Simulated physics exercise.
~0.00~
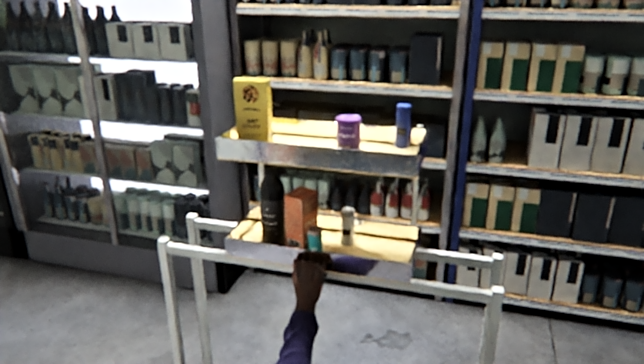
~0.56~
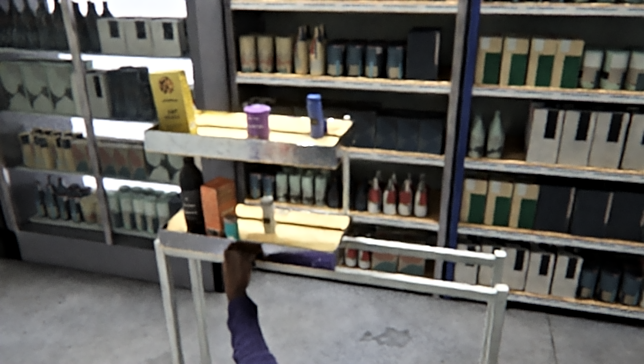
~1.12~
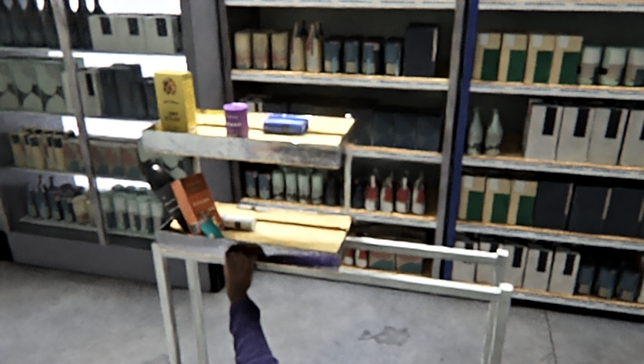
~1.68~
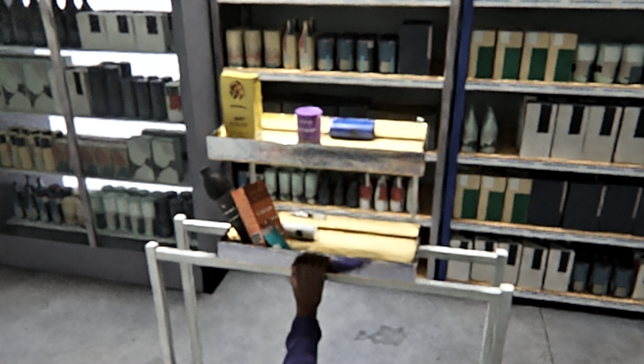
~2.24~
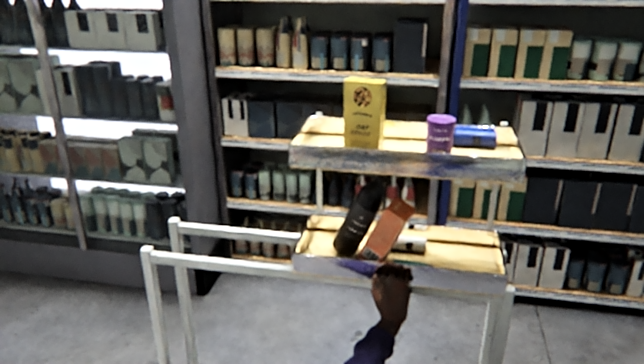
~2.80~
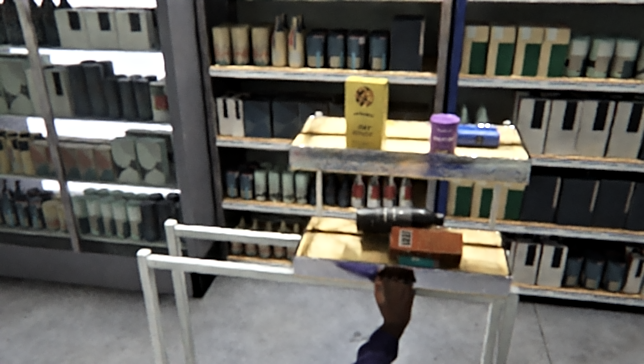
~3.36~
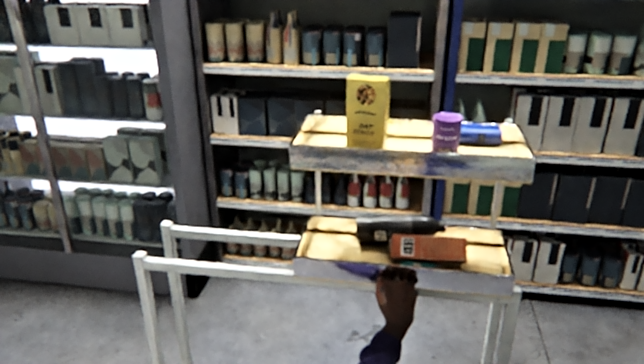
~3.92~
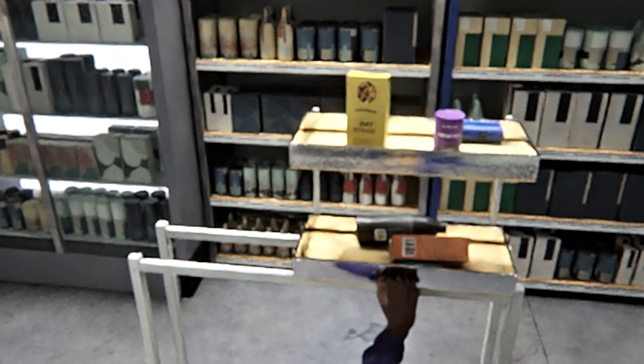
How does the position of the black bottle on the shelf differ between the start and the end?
At the start the black bottle stands upright, and at the end it lies on its side.
A sliding shelf jerks left, then right, leaving a black bottle and orange carton toppled.
